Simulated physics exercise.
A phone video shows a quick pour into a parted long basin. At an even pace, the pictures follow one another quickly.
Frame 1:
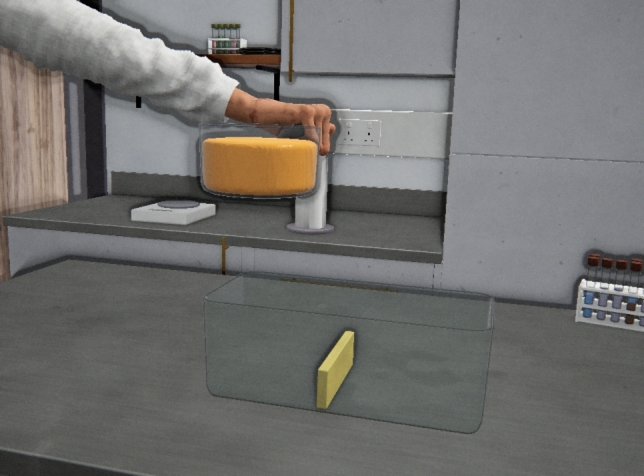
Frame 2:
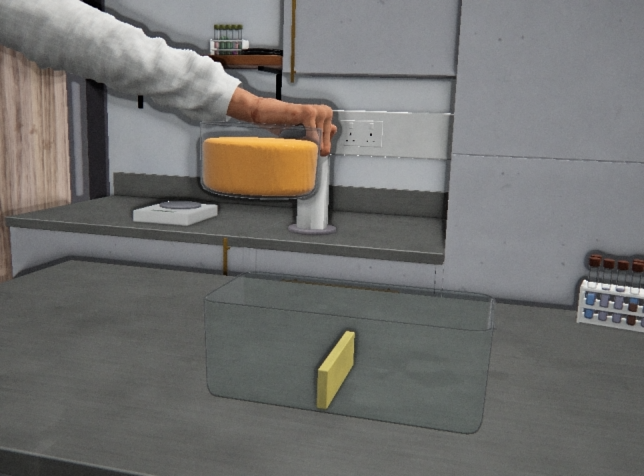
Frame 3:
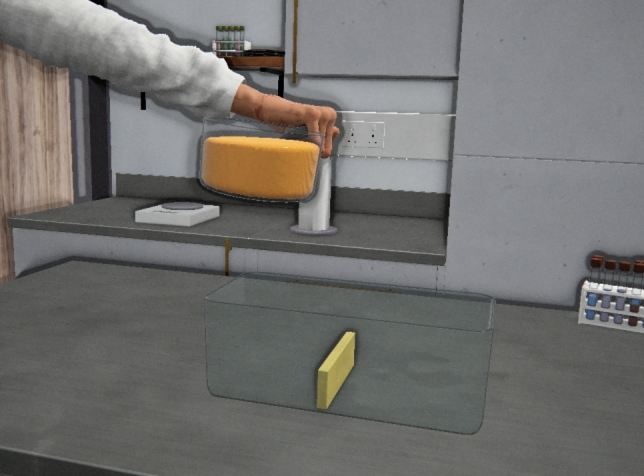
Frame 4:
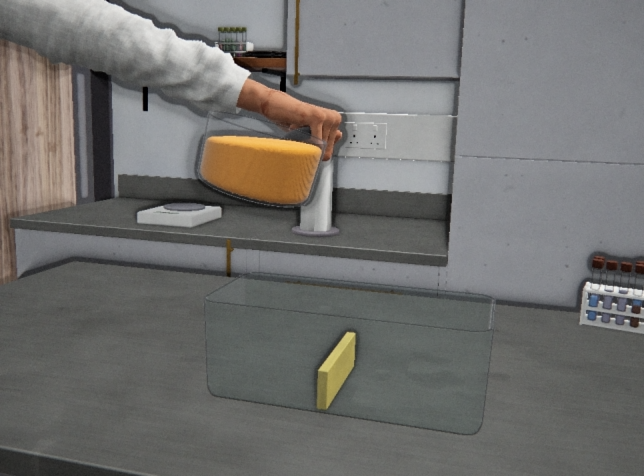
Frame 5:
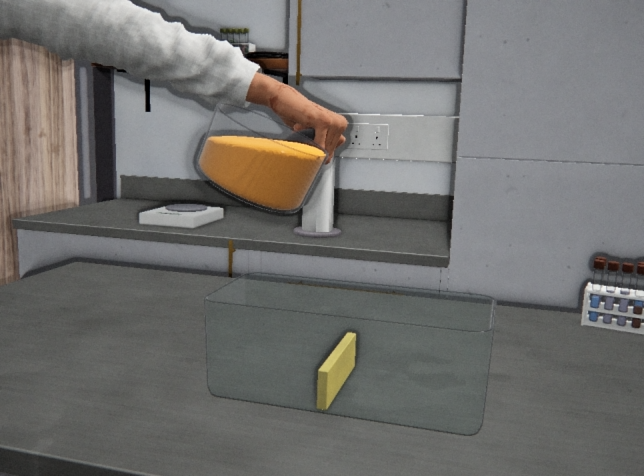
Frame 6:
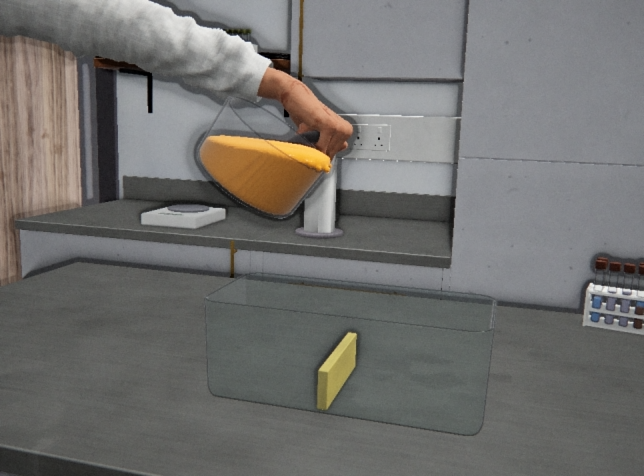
A hand in a fuzzy light sleeve held a clear container of orange juice above a long glass basin with a yellow divider, then tilted it steadily to the right until juice reached the rim.
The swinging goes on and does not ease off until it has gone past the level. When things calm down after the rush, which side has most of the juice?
The largest amount gathers in the right chamber.
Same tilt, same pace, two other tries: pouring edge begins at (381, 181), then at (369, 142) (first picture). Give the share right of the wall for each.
The first gives 90 %, the second 85 %.
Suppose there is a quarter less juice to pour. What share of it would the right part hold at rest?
Best guess: Around 70 %.
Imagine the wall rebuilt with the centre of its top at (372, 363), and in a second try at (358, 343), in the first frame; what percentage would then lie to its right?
First try: Roughly 25 per cent; second try: 35 per cent.
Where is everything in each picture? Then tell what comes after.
In the first frame, it leans 0°; its right rim is at (317, 130); the juice meets the walls at (210, 139) and (316, 145); the long basin's rim runs from (225, 286) to (493, 314); the wall's top is at (337, 351).
In the second frame, it leans 2°; its right rim is at (318, 132); the juice meets the walls at (211, 139) and (317, 145).
In the third frame, it leans 6°; its right rim is at (321, 137); the juice meets the walls at (212, 139) and (318, 147).
In the fourth frame, it leans 14°; its right rim is at (323, 146); the juice meets the walls at (213, 139) and (320, 149).
In the fifth frame, it leans 24°; its right rim is at (324, 158); the juice meets the walls at (213, 139) and (325, 153).
In the sixth frame, it leans 36°; its right rim is at (324, 172); the juice meets the walls at (213, 137) and (322, 162); 3 per cent is over the edge.
A moment on, the tilt is 99° and 29 per cent is still to pour, 0 is left of the wall and 20 right of it.
Next, the tilt is 102° and 7 per cent is still to pour, 13 is left of the wall and 71 right of it.
Then the tilt is 102° and 1 per cent is still to pour, 20 is left of the wall and 73 right of it.
Later the tilt is 102° and 0 per cent is still to pour, 24 is left of the wall and 73 right of it.
In the end 25 per cent lies left of the wall, 73 right of it and 2 outside.
